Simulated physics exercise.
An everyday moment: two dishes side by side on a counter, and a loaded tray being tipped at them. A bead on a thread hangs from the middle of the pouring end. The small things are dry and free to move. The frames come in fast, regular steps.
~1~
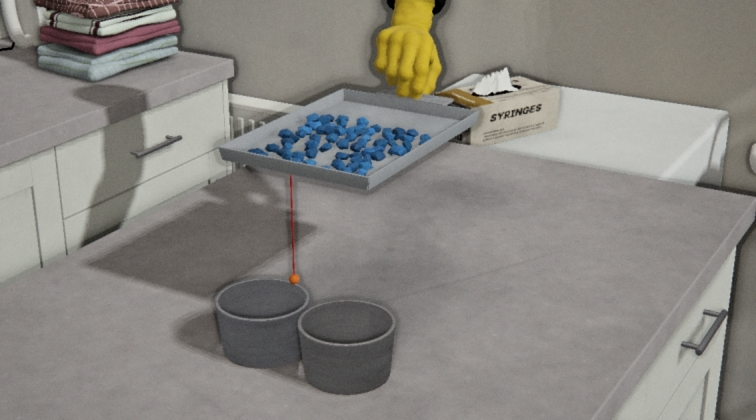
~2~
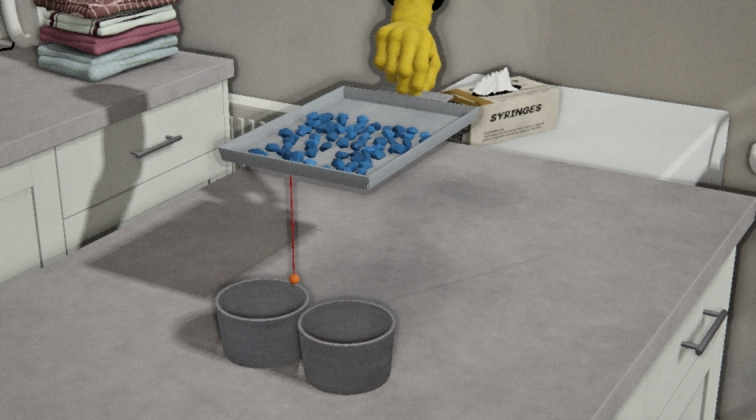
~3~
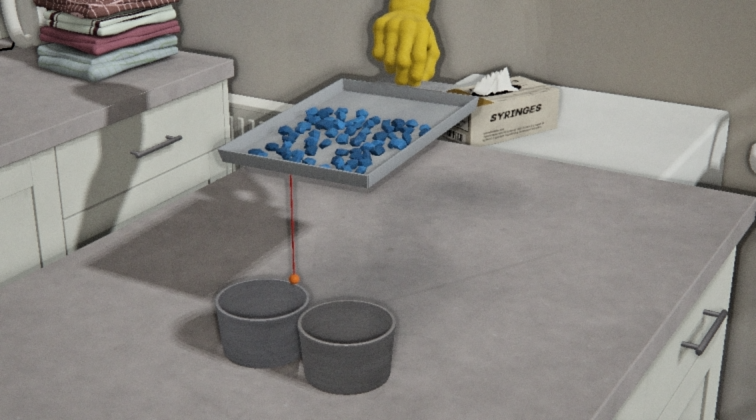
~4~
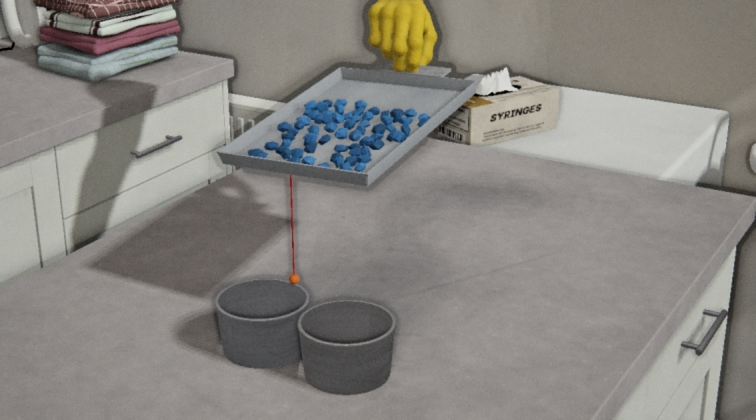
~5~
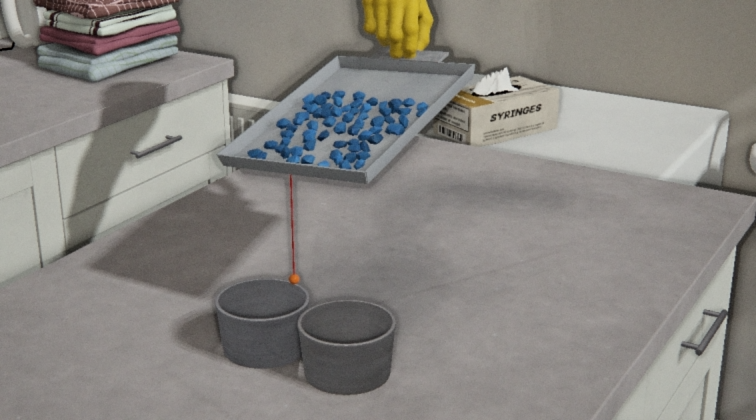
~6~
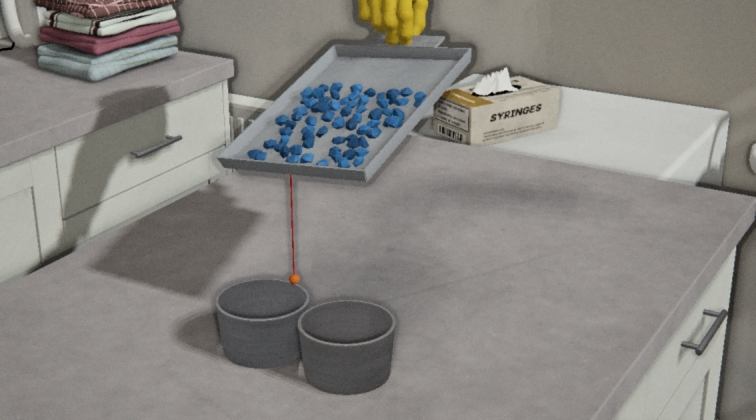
A grey tray of small blue stones hangs above a grey kitchen counter, seen from slightly above by a still camera. A yellow-gloved hand is at its far side, an orange bead hangs on a red thread below, and two dark grey dishes sit beneath, with folded cloths left and a syringes box behind. The hand rises and the tray tilts gradually toward its near left corner.
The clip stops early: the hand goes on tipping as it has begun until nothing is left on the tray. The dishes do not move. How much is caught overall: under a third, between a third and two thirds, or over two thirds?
They take between a third and two thirds between them.
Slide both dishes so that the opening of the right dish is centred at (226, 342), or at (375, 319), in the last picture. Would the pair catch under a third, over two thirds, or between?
One: Under a third. Two: Under a third.
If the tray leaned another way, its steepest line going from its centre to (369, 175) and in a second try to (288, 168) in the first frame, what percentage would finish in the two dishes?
Roughly 70 per cent, and 60 per cent.
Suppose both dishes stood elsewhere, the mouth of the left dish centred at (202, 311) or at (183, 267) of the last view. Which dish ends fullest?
First the dish on the left, then the dish on the right.
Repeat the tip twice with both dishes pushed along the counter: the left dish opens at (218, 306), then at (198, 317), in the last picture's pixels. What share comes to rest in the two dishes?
First some 60, then 10 per cent.
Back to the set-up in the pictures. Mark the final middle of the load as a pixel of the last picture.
Close to (244, 339).
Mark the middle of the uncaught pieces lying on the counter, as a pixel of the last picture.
At about (180, 329).
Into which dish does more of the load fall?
It is the left dish.
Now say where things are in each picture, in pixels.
The first picture shows corners of the pouring end at (222, 146) and (368, 176), level; middle of the load at (342, 144), aquarium stones; left dish at (237, 337); right dish at (322, 363); bead on its thread at (294, 279).
The second picture shows corners of the pouring end at (222, 147) and (368, 175), level; middle of the load at (342, 143).
The third picture shows corners of the pouring end at (221, 148) and (367, 174), tipped barely, lowest at the left corner; middle of the load at (342, 139).
The fourth picture shows corners of the pouring end at (221, 151) and (366, 172), tipped a little, lowest at the left corner; middle of the load at (341, 134).
The fifth picture shows corners of the pouring end at (221, 153) and (365, 170), tipped a little, lowest at the left corner; middle of the load at (340, 128).
The sixth picture shows corners of the pouring end at (220, 156) and (363, 169), tipped clearly, lowest at the left corner; middle of the load at (338, 123); left dish at (237, 337); right dish at (322, 363).
Soon after the last picture, tray tipped steeply; nearly all on the tray; a stray few in the air.
A little later, tray tipped past a quarter turn; about a quarter on the tray; a small part in the left dish; a small part outside both; about two thirds in the air.
Later still, tray tipped past a quarter turn; about half in the left dish; about half outside both.
At rest, tray tipped past a quarter turn; none in the right dish; about half in the left dish; about half outside both.
